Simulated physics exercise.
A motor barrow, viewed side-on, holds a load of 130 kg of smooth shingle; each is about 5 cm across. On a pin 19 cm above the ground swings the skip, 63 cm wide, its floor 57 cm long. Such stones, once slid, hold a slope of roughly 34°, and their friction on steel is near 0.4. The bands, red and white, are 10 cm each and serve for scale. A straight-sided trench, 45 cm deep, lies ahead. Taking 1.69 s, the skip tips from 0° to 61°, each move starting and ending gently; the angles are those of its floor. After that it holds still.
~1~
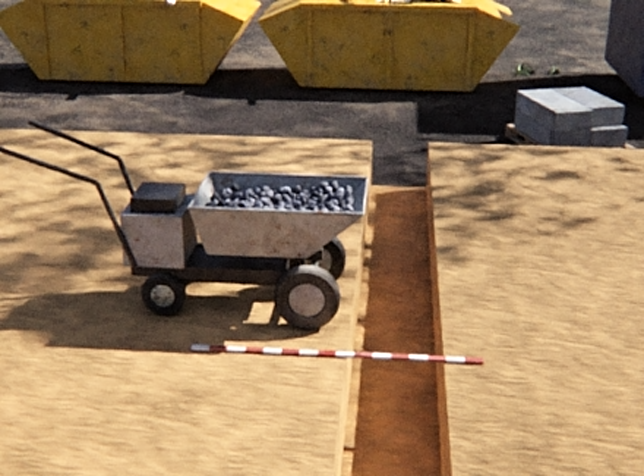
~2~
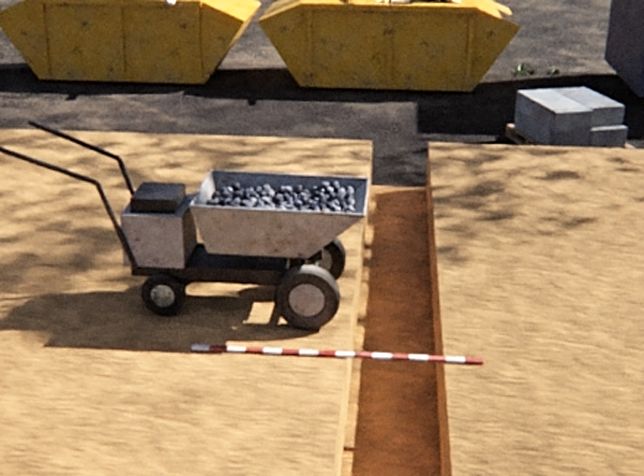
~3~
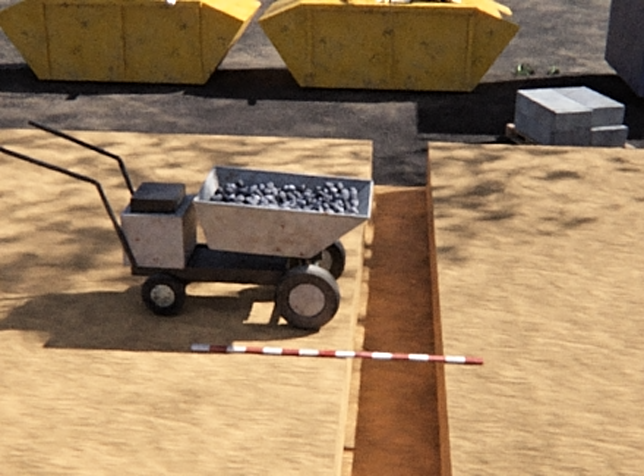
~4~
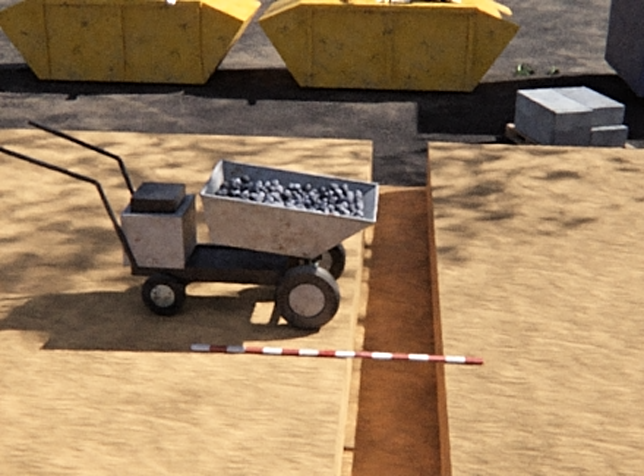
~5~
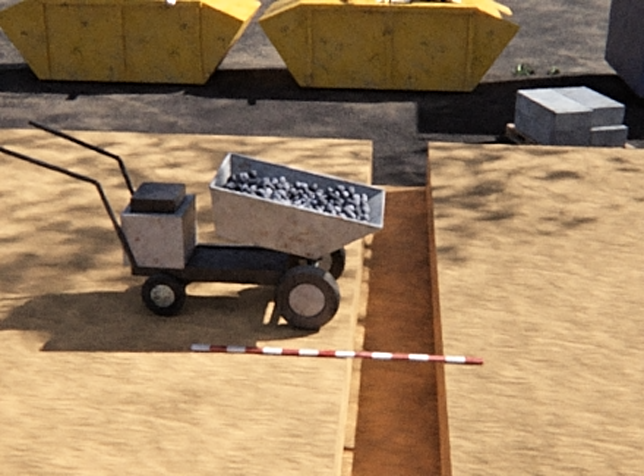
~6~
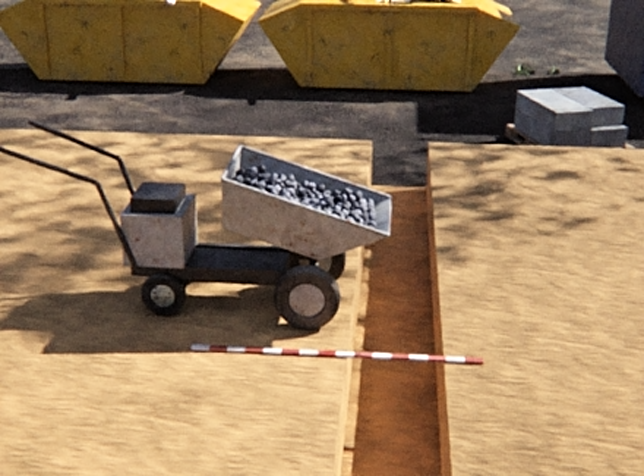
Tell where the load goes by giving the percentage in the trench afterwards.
About 55 per cent of the load is in the trench.
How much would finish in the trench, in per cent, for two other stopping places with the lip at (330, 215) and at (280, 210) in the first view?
That gives roughly 100 per cent and roughly 100 per cent.
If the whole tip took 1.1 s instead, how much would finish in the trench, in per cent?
With that change, it comes to around 50 per cent.
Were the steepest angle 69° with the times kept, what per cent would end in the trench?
Share in trench: Approx. 60%.
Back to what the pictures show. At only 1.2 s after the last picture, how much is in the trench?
Some 20 per cent of the load by that point.
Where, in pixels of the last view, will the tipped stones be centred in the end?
The resting stones are centred at roughly (433, 362).
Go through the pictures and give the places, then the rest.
In the first frame, lip at (363, 215), floor tilted 0°, highest stones at (338, 196).
In the second frame, the skip is at 1°, its lip at (365, 215); the top of the load is at (327, 195).
In the third frame, lip at (369, 218), floor tilted 3°, highest stones at (291, 190).
In the fourth frame, lip at (375, 222), floor tilted 7°, highest stones at (243, 187).
In the fifth frame, the skip is at 12°, its lip at (382, 228); the top of the load is at (243, 181).
In the sixth frame, the skip is at 18°, its lip at (389, 236); the top of the load is at (248, 174).
Then, 0.7 s after the last picture the floor is at 52°, 100 % in the skip; the foremost stones are at (413, 262).
Then, 1.2 s after the last picture the floor is at 61°, 57 % in the skip, 19 % in the trench, 24 % past the trench; the foremost stones are at (495, 301).
Then, 1.5 s after the last picture the floor is at 61°, 25 % in the skip, 32 % in the trench, 43 % past the trench; the foremost stones are at (555, 305).
Then, 3.5 s after the last picture the floor is at 61°, 0 % in the skip, 55 % in the trench, 45 % past the trench; the foremost stones are at (585, 309).
